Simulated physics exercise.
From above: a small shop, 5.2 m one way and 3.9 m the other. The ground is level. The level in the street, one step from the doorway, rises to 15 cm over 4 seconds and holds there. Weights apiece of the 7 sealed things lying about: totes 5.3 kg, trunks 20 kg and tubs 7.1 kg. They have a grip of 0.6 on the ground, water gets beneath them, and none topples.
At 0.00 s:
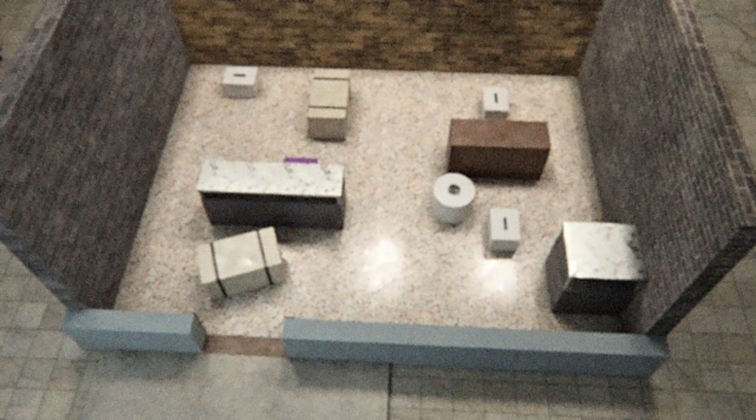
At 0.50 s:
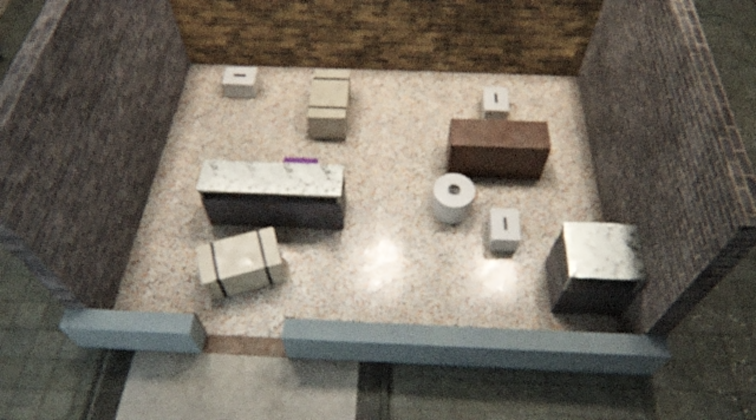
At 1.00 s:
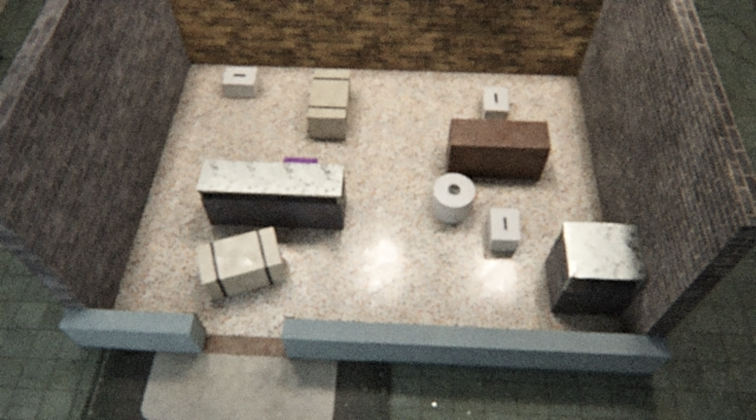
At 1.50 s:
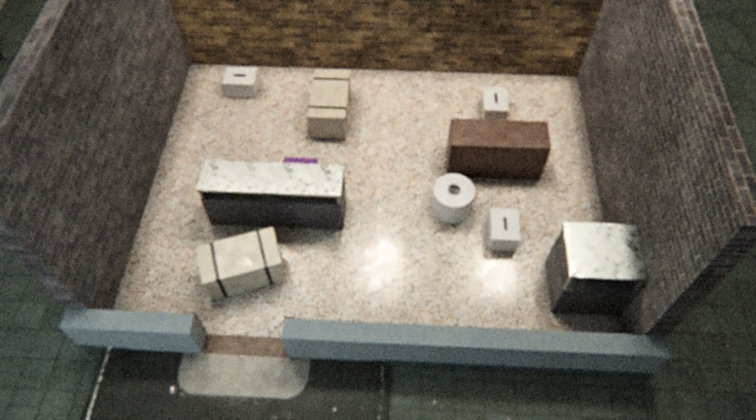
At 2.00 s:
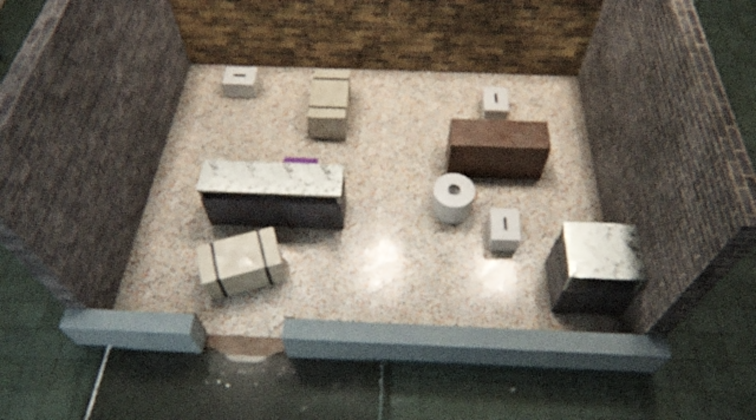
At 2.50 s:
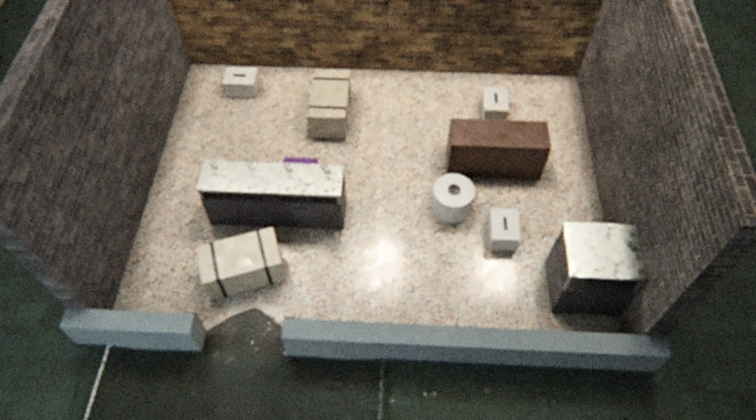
In the video, seen from above, dark water spreads over the paving outside a small walled shop, shrinking the dry patch by the doorway, then edges just inside the opening while the trunks, counters and other objects stay still.
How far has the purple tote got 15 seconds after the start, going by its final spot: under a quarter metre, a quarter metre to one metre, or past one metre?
It is left close to where it began.
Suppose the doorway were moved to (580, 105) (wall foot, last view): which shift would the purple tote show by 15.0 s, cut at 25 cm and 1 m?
Observation: Purple tote large displacement.
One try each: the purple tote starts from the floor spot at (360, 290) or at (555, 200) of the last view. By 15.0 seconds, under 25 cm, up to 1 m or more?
Going in order, it gets a small push and then it gets a small push.
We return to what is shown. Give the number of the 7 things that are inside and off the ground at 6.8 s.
Count: 0.
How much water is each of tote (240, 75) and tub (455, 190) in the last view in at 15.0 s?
Some 5 cm at the first, some 3 cm at the second.
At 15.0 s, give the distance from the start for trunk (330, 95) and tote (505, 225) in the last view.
One is off by 0 cm, the other by 100 cm, in the order asked.
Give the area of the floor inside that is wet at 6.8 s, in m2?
About 9.0 m2 is covered.
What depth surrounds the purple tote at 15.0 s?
Near 3 cm deep.
After 3.5 s the purple tote is near (299, 168), 0.0 m from its start, aground; 0 afloat.
After 6.8 s the purple tote is near (299, 168), 0.0 m from its start, aground; 0 afloat.
After 11.0 s the purple tote is near (299, 168), 0.0 m from its start, aground; 1 afloat.
After 15.0 s the purple tote is near (299, 168), 0.0 m from its start, aground; 3 afloat.
